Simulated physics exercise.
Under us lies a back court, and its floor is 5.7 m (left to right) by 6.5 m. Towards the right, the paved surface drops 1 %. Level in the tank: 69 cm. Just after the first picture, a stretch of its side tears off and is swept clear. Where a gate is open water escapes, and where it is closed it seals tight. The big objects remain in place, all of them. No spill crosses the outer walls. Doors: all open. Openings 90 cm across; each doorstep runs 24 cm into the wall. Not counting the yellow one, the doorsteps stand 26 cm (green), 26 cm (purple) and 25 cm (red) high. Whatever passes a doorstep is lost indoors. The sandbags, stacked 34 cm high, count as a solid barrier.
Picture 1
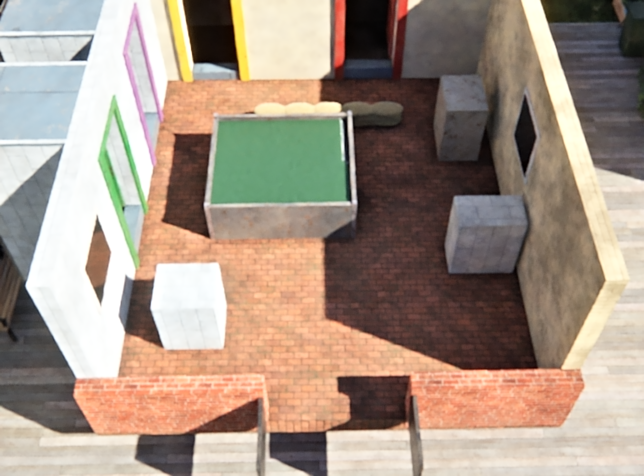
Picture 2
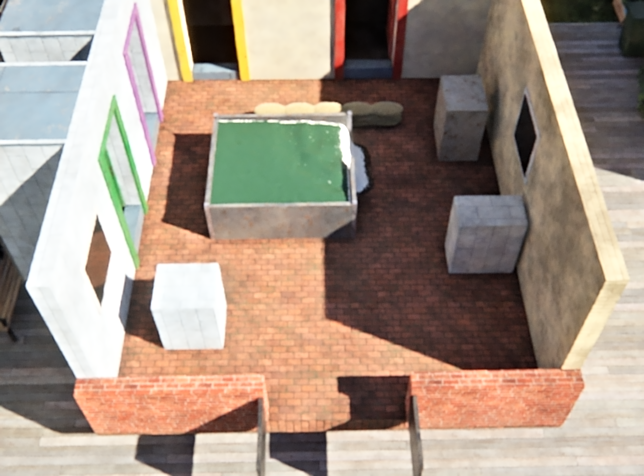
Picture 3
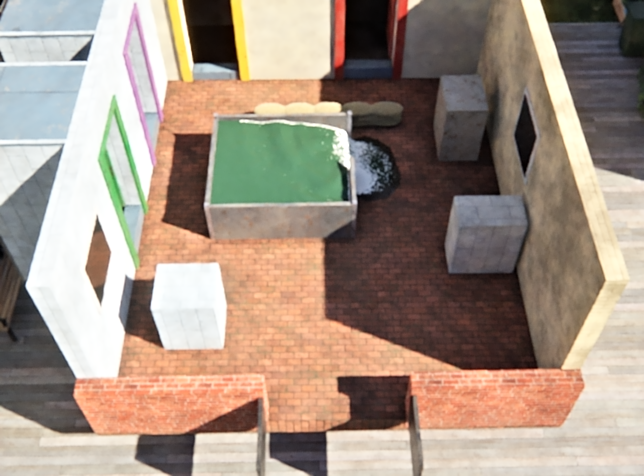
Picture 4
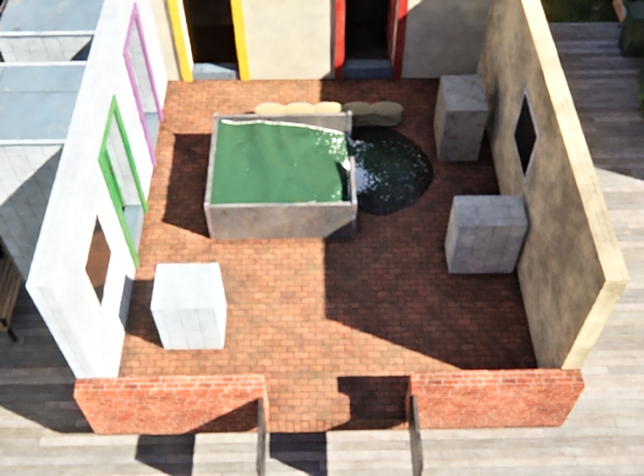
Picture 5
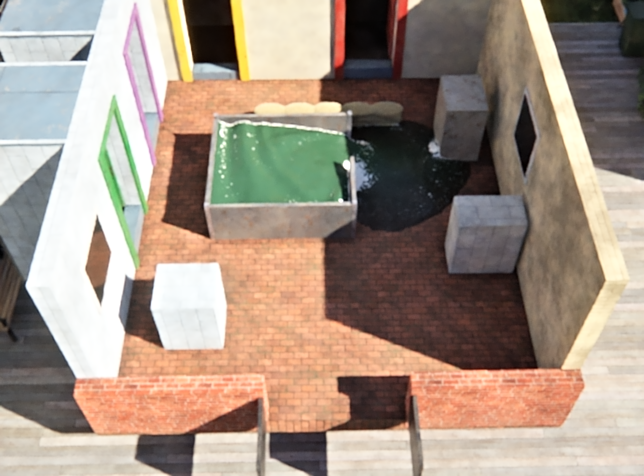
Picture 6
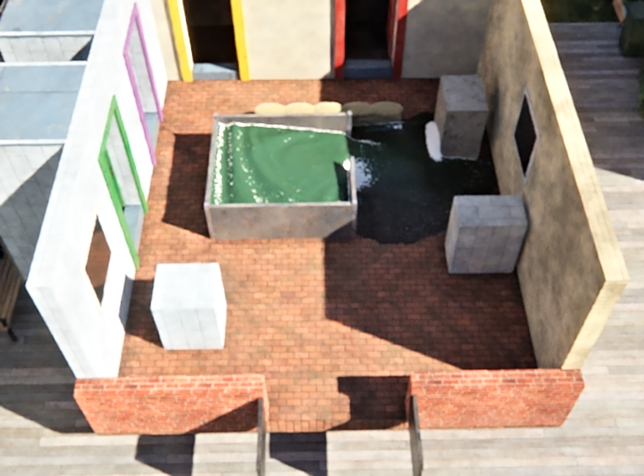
In a brick-paved courtyard, green water sat still in a raised tank until it poured out through the right side, spreading darkly across the paving and around the pale block near the back right.
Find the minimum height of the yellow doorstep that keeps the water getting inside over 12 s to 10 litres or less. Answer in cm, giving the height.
Roughly 12 cm.
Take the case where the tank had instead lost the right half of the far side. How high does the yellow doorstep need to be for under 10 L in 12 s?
Close to 12.0 cm at the least.
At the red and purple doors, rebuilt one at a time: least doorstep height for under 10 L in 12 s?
You'd want about 15 centimetres at red and about 8.5 centimetres at purple.
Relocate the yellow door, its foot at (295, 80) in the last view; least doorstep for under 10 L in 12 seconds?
Minimum: About 6.0 cm.
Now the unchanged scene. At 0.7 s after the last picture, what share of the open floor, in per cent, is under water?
20 %.
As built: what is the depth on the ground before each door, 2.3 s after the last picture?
Green door 0 cm, purple door 0 cm, yellow door 0 cm, red door 13 cm.
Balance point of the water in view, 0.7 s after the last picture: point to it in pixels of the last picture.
My guess is close to (328, 182).
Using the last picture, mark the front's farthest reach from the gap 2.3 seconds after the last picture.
Around (537, 400).
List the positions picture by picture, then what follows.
Still water, 69 cm deep, in the tank at (282, 161); the yellow door at (210, 35) is dry, in the first picture.
Water pours out at (348, 159) and has run 0.3 m, to (368, 188); about 8 cm deep outside, 69 cm at the back, in the second picture.
The gap is at (348, 160), the front 0.8 m out at (396, 177); the back of the tank holds 69 cm, in the third picture.
The gap is at (348, 161), the front 1.3 m out at (428, 174); the back of the tank holds 69 cm, in the fourth picture.
Water pours out at (348, 161) and has run 1.9 m, to (465, 173); about 6 cm deep outside, 65 cm at the back, in the fifth picture.
Water pours out at (348, 160) and has run 2.4 m, to (495, 178); about 5 cm deep outside, 59 cm at the back; 2.7 m in a straight line remain to the yellow door at (210, 35), in the sixth picture.
Then, 0.7 s after the last picture water covers 20 % of the floor, deepest (48 cm) near (431, 140); it has not reached the yellow door.
Then, 2.3 s after the last picture water covers 40 % of the floor, deepest (37 cm) near (492, 239); it has not reached the yellow door.
Then, 11.3 s after the last picture water covers 95 % of the floor, deepest (12 cm) near (119, 369); 10 cm at the yellow door, 0 litres in over its 18 cm doorstep.
At the yellow door as built, the water peaked near 13 cm, 8.7 s after the last picture.
Run again over the same 12 s with other heights there, 15 litres in over 11 cm, 2 litres over 15 cm. The limit of 10 litres is kept from about 12 cm up.
